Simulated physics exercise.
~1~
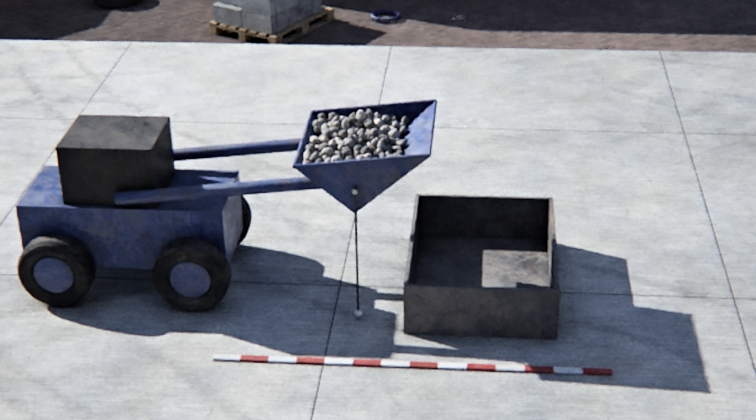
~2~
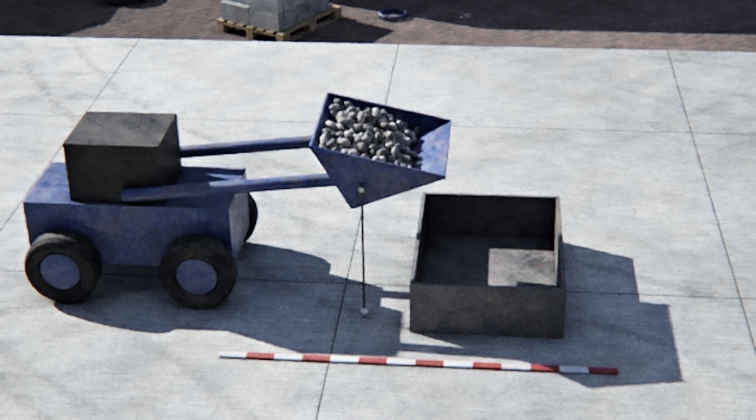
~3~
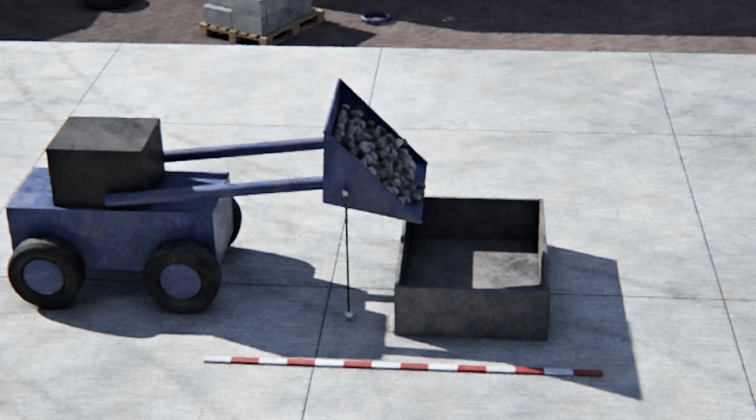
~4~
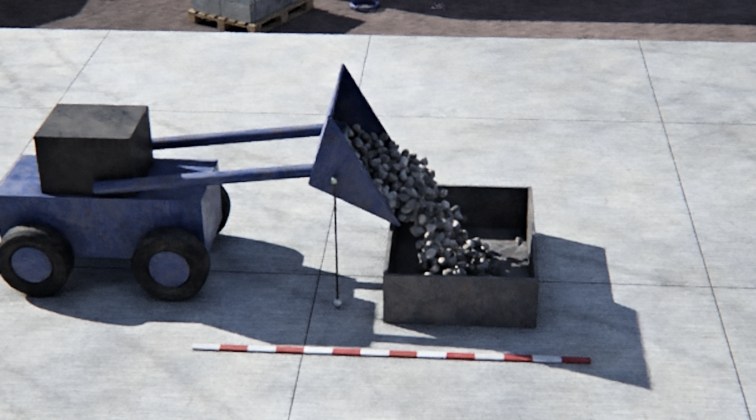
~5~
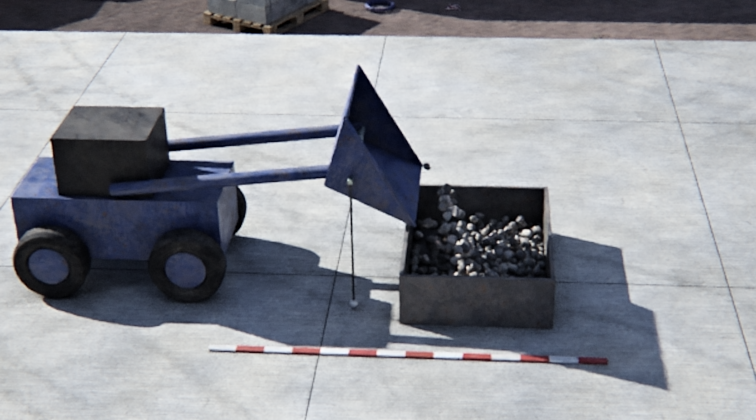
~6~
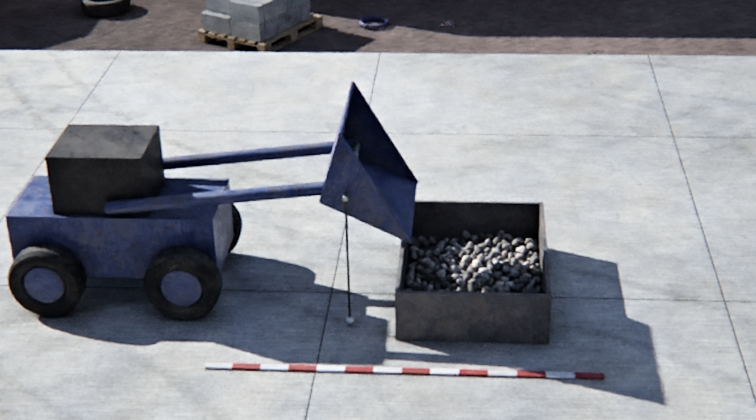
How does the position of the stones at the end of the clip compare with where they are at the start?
At the start the stones sit in the loader's raised bucket, and at the end they lie lower and further to the right, inside the dark bin.
